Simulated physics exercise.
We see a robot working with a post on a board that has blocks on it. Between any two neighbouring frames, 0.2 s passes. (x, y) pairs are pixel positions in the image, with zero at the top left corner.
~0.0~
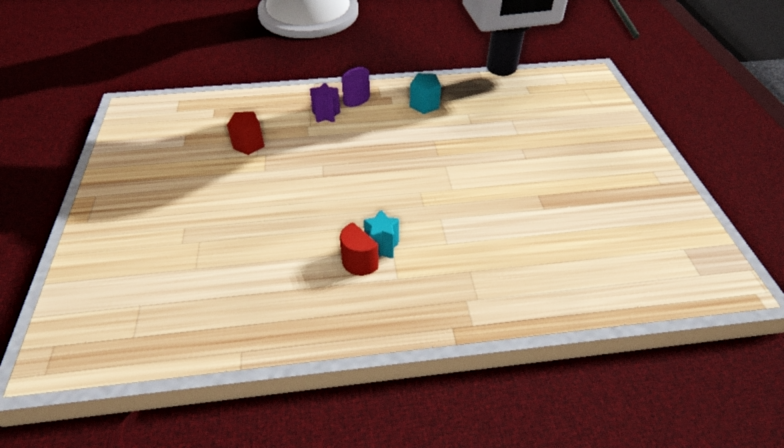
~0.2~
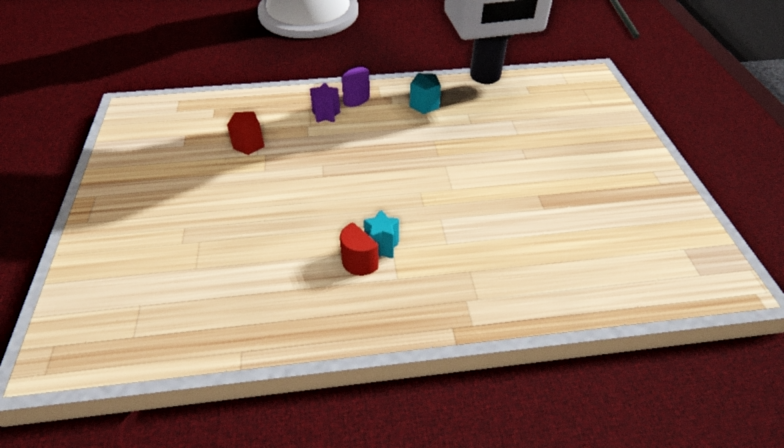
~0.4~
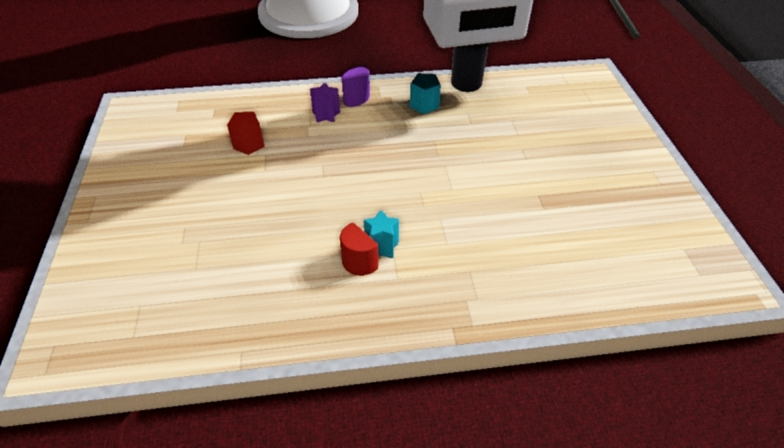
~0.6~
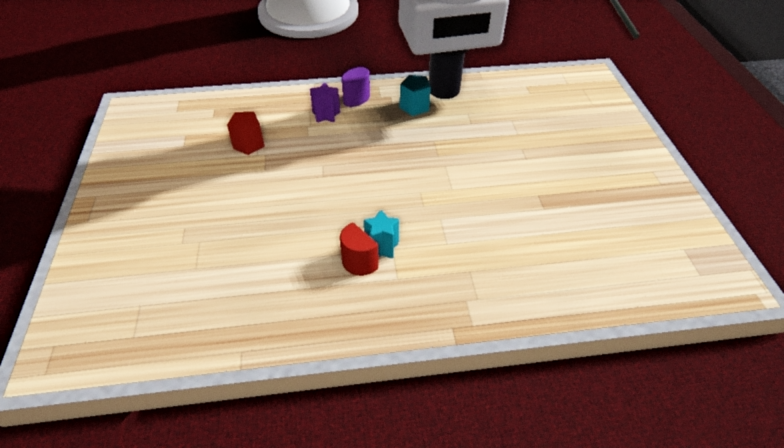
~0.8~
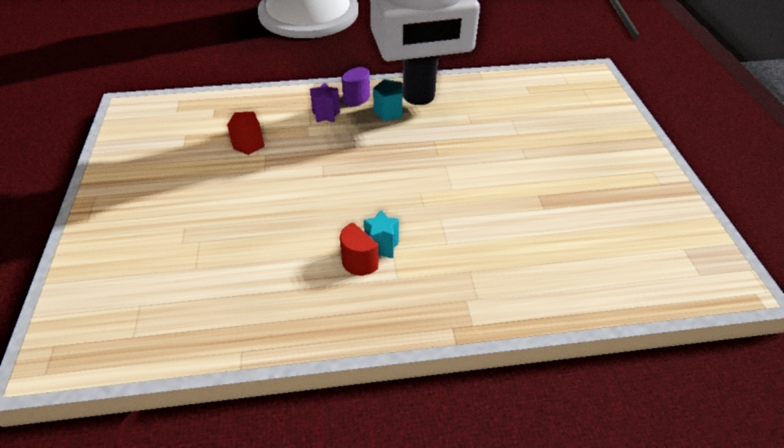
A robot arm with a black post reaches over the far edge of a pale wooden board on dark red cloth, seen from above the near side by a still camera. Two purple blocks and a turquoise pentagonal one sit near the far edge, a red block to their left, and a red block beside a turquoise star nearer the middle. The post slides left, meets the turquoise pentagonal block and pushes it left toward the purple pair, while the other blocks stay put.
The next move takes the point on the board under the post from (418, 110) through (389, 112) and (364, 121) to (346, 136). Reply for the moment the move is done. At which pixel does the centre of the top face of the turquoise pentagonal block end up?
The point I'd pick in the picture is (311, 105).
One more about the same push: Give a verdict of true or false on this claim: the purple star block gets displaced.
This is true.
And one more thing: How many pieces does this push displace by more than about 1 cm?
Count: Two.
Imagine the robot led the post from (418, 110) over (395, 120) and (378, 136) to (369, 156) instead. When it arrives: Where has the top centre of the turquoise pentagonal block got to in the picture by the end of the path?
Answer: (358, 94).
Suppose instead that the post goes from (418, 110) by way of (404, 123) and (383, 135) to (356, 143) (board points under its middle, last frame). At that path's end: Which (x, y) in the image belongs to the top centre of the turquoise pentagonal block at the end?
The middle of its upper face will lie at (372, 91).
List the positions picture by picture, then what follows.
In the first frame, tip of the post (501, 69), middles of tops, purple star block (324, 90), purple elliptical block (355, 74), turquoise pentagonal block (426, 80).
In the second frame, post (485, 77), nothing pushed.
In the third frame, post (466, 85), nothing pushed.
In the fourth frame, post (444, 91), turquoise pentagonal block (416, 82).
In the fifth frame, post (419, 97), purple star block (324, 90), purple elliptical block (355, 74), turquoise pentagonal block (389, 87).
What follows on the original path. One third of the way, post (389, 99); turquoise pentagonal block (359, 91).
Two thirds of the way, post (364, 108); purple star block (309, 90), turned 15° clockwise; turquoise pentagonal block (332, 97).
At the end, post (345, 124); purple star block (300, 91), turned 45° clockwise; purple elliptical block unmoved; turquoise pentagonal block (311, 105), turned 50° clockwise.
